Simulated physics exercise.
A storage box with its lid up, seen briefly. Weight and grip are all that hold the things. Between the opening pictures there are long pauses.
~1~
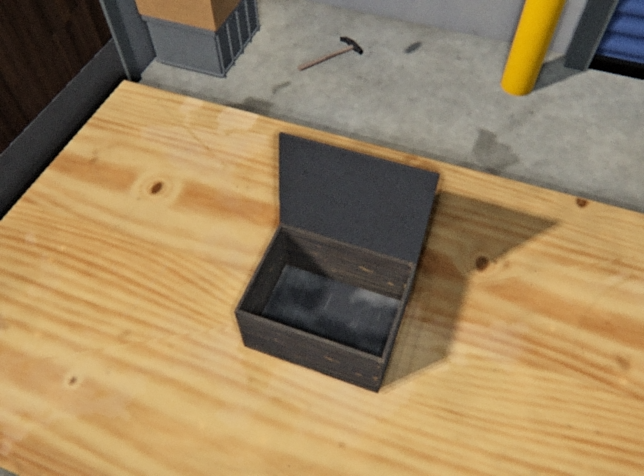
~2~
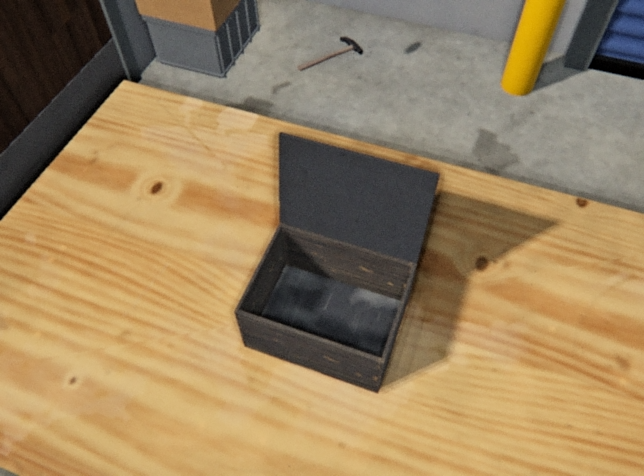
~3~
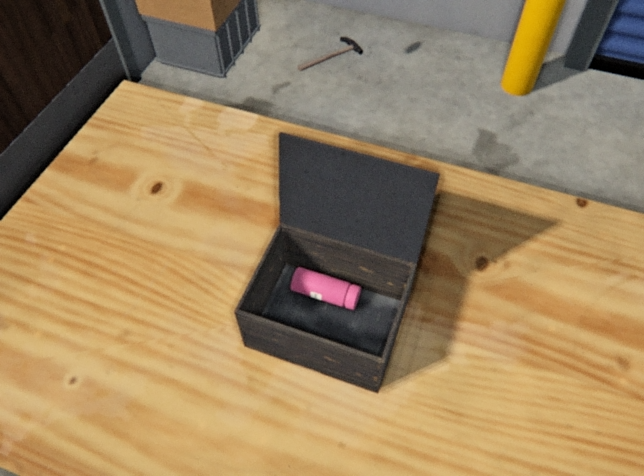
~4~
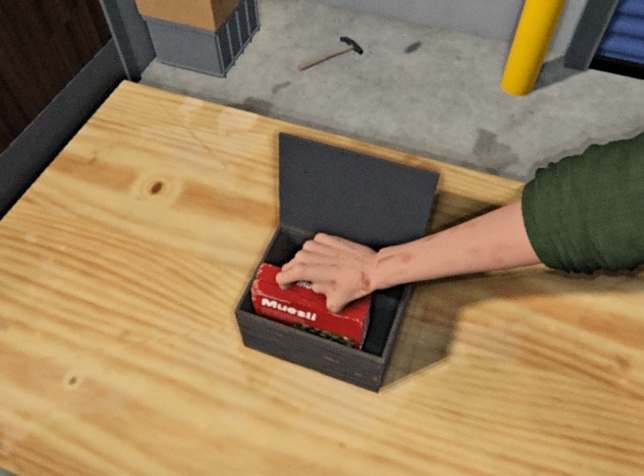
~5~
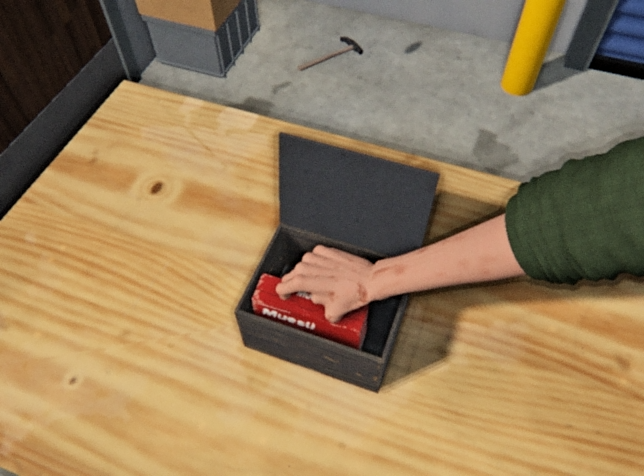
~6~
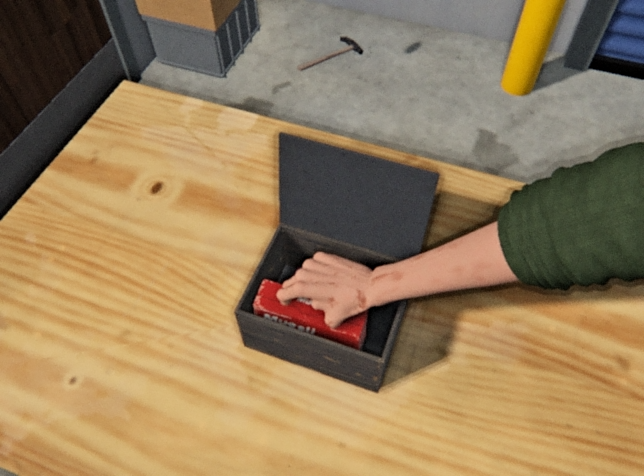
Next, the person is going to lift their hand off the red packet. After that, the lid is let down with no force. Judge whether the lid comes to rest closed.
Looks to me like the lid isn't kept from shutting.
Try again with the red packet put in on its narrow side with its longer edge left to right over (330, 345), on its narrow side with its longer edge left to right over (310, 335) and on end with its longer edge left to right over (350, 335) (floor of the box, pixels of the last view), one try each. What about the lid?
So, first it goes down fine, then it goes down fine, and finally it won't go down.
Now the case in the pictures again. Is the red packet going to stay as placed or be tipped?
Once everything settles, it keeps its original angle.
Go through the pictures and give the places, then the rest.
In the first frame, the last thing is not in view yet.
In the second frame, the last thing is not in view yet.
In the third frame, the last thing is not in view yet; pink shaker (326, 288).
The fourth frame shows coming down; red packet (312, 310).
The fifth frame shows coming down; red packet (311, 319).
The sixth frame shows put in, still held; red packet (311, 324).
Then, 1.30 s on from there, lid 81° above the rim.
Then, 1.70 s on from there, lid 45° above the rim.
Then, 1.90 s on from there, lid 16° above the rim.
In the end, lid shut; both unmoved. At the end, from the last picture's camera, red packet near (311, 324).
